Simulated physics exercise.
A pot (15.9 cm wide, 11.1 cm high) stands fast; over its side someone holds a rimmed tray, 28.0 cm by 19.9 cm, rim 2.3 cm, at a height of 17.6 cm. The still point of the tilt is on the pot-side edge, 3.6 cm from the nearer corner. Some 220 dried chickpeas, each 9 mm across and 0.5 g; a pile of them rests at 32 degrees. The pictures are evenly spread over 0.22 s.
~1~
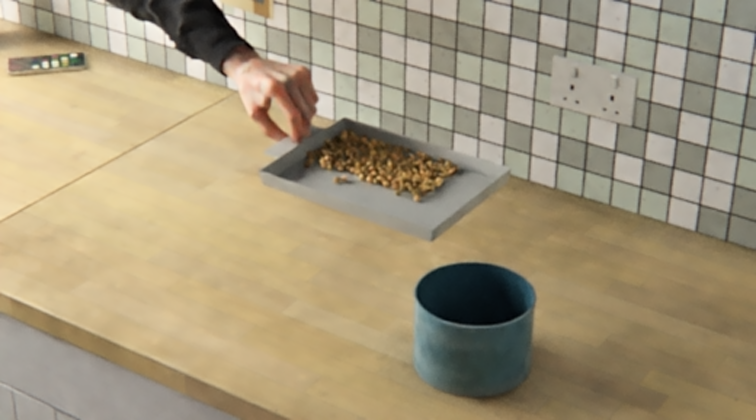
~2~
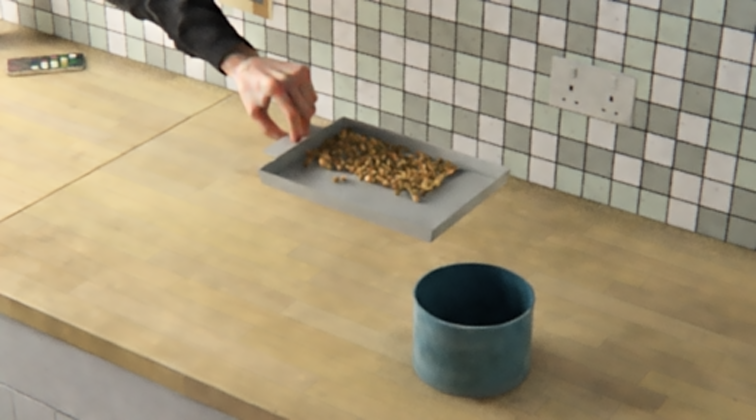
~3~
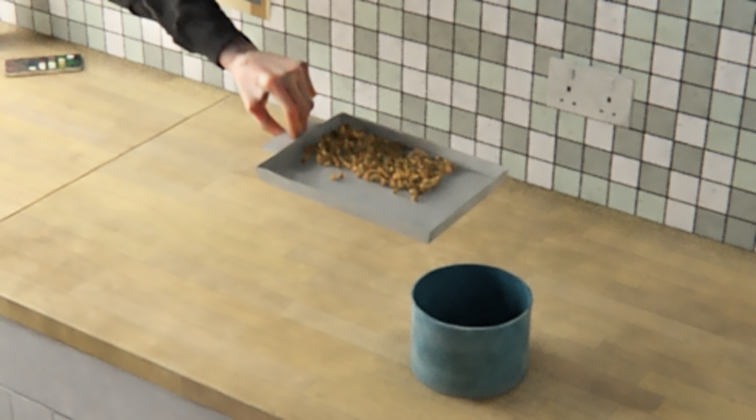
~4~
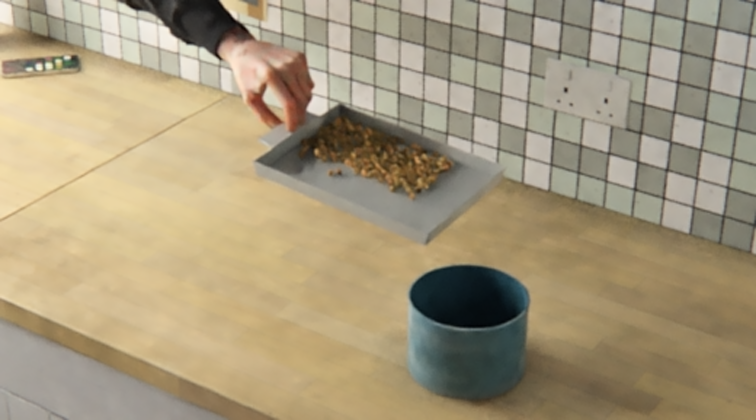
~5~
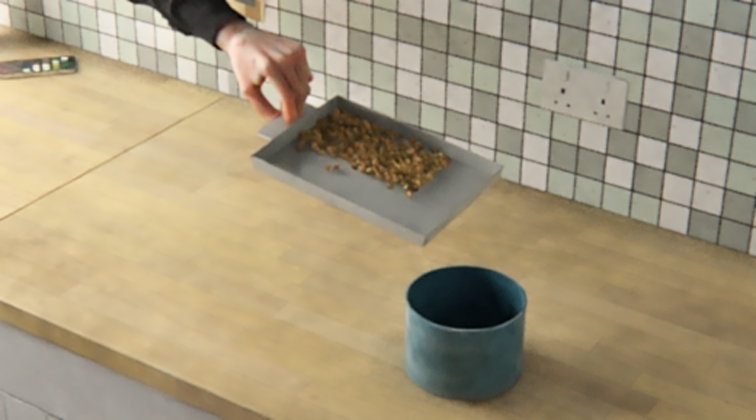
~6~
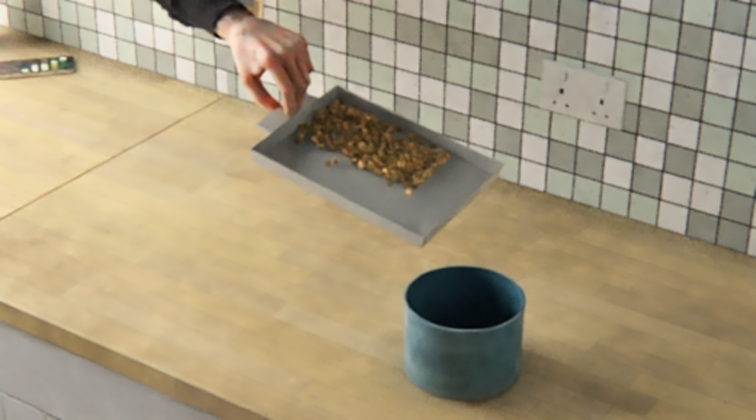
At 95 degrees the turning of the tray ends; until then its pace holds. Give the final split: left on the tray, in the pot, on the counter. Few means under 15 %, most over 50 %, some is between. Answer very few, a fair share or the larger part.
Left on the tray: Very few; in the pot: The larger part; on the counter: Very few.
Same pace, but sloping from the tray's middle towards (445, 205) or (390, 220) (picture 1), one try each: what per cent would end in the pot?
About 30 and 65 per cent.
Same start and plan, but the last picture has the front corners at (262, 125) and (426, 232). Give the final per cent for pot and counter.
Pot 20, counter 80.
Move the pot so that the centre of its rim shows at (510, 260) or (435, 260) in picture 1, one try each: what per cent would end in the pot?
About 10 and 25 per cent.
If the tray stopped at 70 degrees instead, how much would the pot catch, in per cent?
Then about 25 per cent.
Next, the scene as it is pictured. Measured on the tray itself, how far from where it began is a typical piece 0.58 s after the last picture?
Some 16 cm.
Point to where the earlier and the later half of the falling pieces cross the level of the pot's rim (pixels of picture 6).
At about (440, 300), then at (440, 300).
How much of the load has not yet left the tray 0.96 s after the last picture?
About 75 per cent.
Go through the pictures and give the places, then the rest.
The first picture shows tray tilt 0 degrees, front corners at (263, 170) and (432, 227); middle of the pieces at (385, 163); pot at (475, 293).
The second picture shows tray tilt 1 degrees, front corners at (262, 169) and (431, 228); middle of the pieces at (384, 163).
The third picture shows tray tilt 2 degrees, front corners at (260, 166) and (429, 229); middle of the pieces at (382, 160).
The fourth picture shows tray tilt 5 degrees, front corners at (257, 161) and (426, 231), lowest corner right front; middle of the pieces at (379, 155).
The fifth picture shows tray tilt 8 degrees, front corners at (255, 155) and (424, 233), lowest corner right front; middle of the pieces at (377, 150).
The sixth picture shows tray tilt 11 degrees, front corners at (254, 148) and (423, 235), lowest corner right front; middle of the pieces at (376, 144); pot at (465, 297).
Then, 0.58 s after the last picture, tilt 51 degrees; the tray holds 100 %, the pot 0 %.
Then, 0.96 s after the last picture, tilt 77 degrees; the tray holds 75 %, the pot 25 %.
Then, 1.43 s after the last picture, tilt 95 degrees; the tray holds 35 %, the pot 55 %.
In the end, tray 0 %, pot 100 %, counter 0 %.
